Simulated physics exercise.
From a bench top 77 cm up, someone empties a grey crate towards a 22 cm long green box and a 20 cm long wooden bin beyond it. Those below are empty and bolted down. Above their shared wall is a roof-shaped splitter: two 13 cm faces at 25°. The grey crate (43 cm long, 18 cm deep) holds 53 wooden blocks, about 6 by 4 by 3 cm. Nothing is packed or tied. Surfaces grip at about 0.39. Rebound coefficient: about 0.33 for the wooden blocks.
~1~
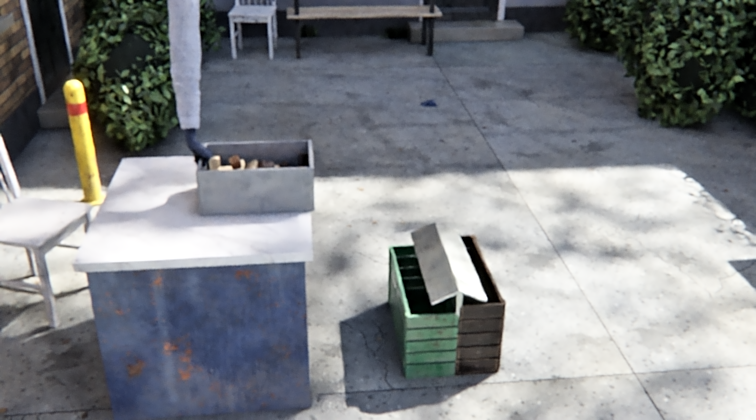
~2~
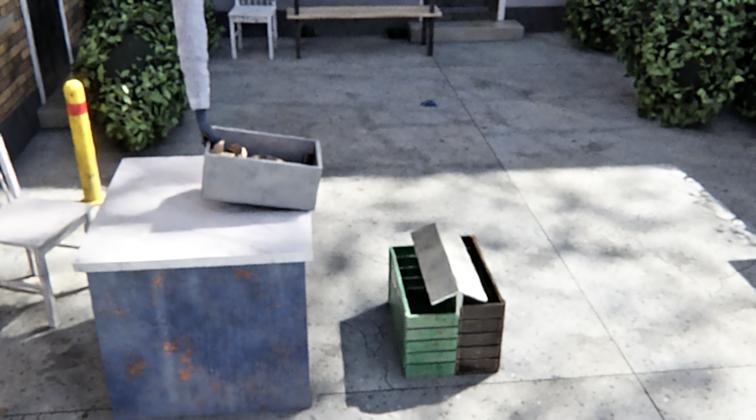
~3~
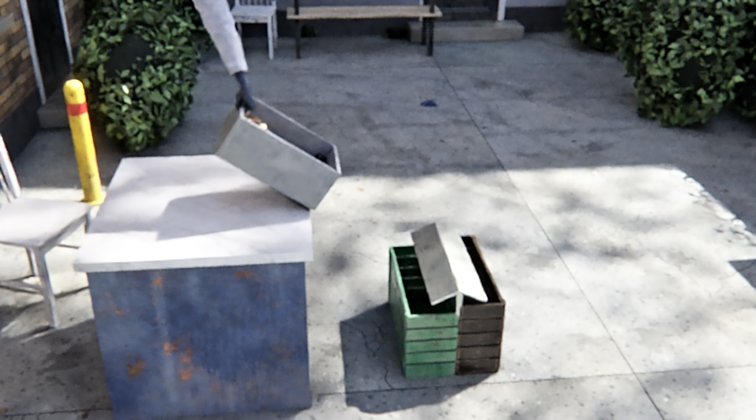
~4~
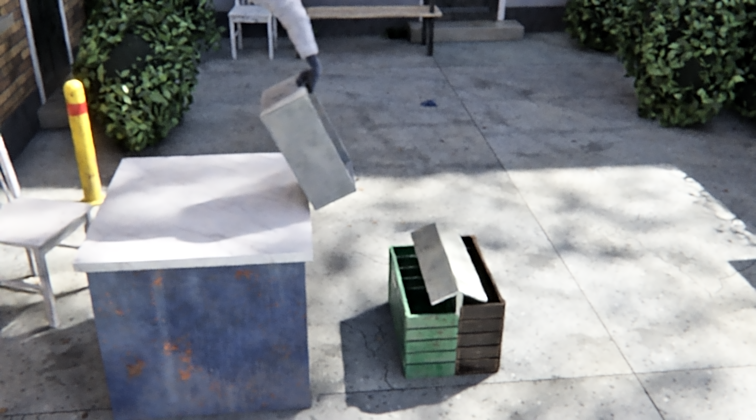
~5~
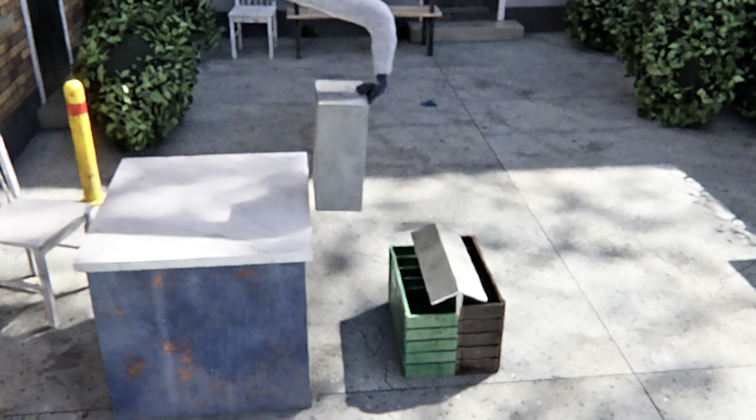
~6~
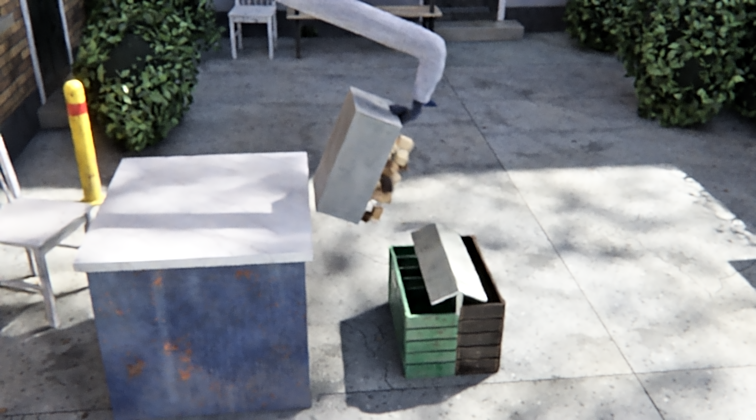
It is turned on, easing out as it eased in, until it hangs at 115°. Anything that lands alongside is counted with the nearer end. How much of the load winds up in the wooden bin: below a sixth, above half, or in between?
Expect less than a sixth of the load in the wooden bin.
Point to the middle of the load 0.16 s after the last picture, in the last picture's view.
Around (414, 239).
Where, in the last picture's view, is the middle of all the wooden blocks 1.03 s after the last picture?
At about (412, 329).
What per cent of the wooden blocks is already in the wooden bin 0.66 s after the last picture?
About 0 per cent.
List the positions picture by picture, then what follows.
In the first picture (places track the rim corner closest to us here), grey crate (199, 171); wooden bin (462, 306); tipped 0°; all still inside.
The second picture shows grey crate (208, 154); tipped 10°.
The third picture shows grey crate (243, 118); tipped 34°.
The fourth picture shows grey crate (307, 97); tipped 65°.
The fifth picture shows grey crate (368, 108); tipped 93°.
The sixth picture shows grey crate (401, 129); wooden bin (462, 306); tipped 112°; 20 out, the lowest block at (376, 212).
Then, 0.16 s after the last picture, tilt 115°; 9 still in the grey crate, 4 in the green box and 40 in the air.
Then, 0.37 s after the last picture, tilt 115°; 5 still in the grey crate, 16 in the green box, 1 on the ground short of the green box and 31 in the air.
Then, 0.66 s after the last picture, tilt 115°; 20 in the green box, 1 in the wooden bin, 13 on the ground short of the green box, 10 on the ground beyond the wooden bin and 9 in the air.
When it is over (1.03 s after the last picture), 21 in the green box, 1 in the wooden bin, 21 on the ground short of the green box and 10 on the ground beyond the wooden bin. Asked share, 1 of 53, 2 per cent.
